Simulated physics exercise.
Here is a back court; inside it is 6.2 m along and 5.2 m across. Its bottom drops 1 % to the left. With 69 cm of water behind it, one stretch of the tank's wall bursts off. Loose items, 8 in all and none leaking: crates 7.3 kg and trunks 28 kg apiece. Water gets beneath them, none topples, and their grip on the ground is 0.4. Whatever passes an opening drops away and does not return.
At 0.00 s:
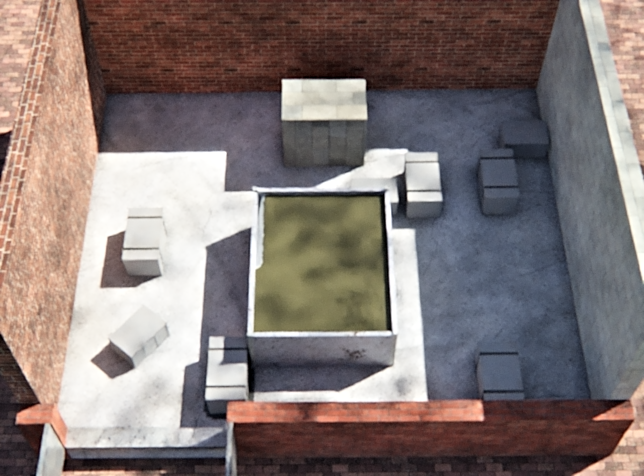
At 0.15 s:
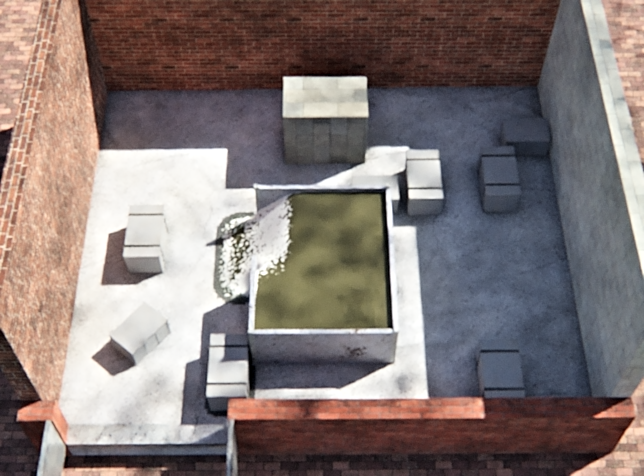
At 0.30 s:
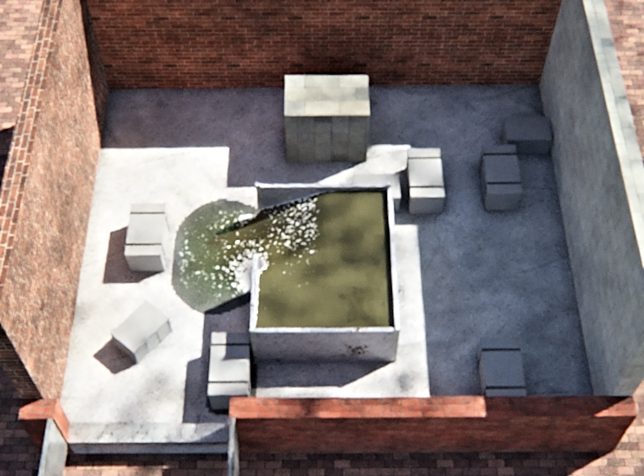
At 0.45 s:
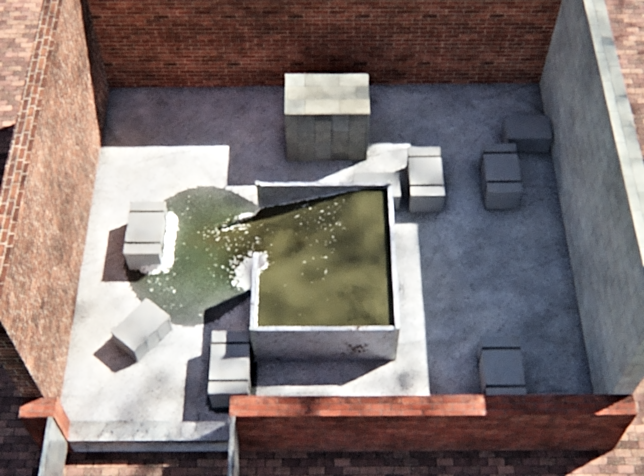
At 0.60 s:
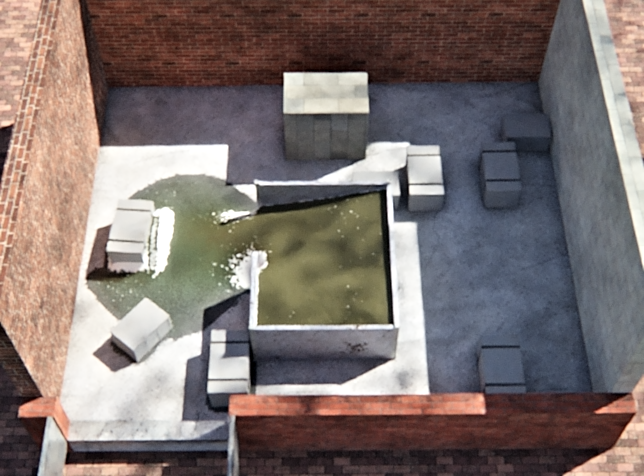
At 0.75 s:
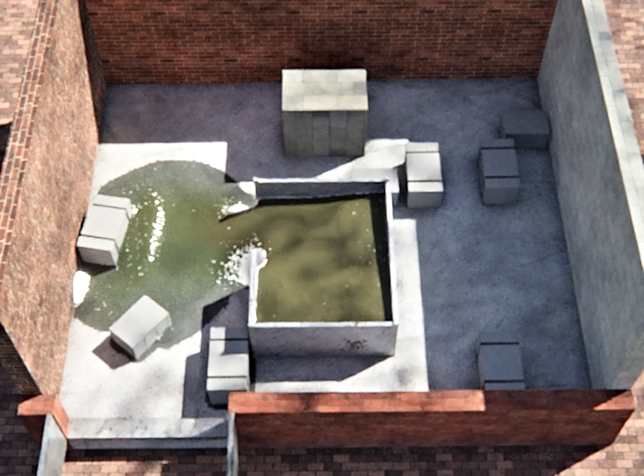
Murky green water pours through a gap in the left wall of a square tank, seen from high above in a court walled in red brick and grey plaster. Grey blocks sit on the pale floor around the tank, with a larger box behind it. Flecked with white foam, the water spreads leftward in a widening pool, reaches two blocks and pushes the upper one left, while the view barely shifts.
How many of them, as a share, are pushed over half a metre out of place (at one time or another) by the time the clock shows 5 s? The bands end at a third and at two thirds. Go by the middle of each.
Share: Not even a third.
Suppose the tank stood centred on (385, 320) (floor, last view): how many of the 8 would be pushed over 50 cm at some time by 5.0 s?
Then 2.
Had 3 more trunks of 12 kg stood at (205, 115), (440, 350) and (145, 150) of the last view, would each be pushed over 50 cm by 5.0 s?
In that order: Past it, short of it, over.
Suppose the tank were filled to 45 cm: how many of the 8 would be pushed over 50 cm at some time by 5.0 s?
Then 2.
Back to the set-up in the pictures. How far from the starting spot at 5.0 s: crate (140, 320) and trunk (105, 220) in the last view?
In turn: 80 cm, 200 cm.
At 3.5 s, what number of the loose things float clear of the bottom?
1 of them.
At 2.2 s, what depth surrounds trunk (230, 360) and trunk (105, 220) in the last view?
Roughly 1 and 30 cm.
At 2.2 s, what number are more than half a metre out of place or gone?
1 of them.
After 1.1 s 1 of 8 are over 50 cm from their spots; 0 afloat.
After 2.2 s 1 of 8 are over 50 cm from their spots; 1 afloat.
After 3.5 s 2 of 8 are over 50 cm from their spots; 1 afloat.
After 5.0 s 2 of 8 are over 50 cm from their spots, and 2 have been at some point; 2 afloat.
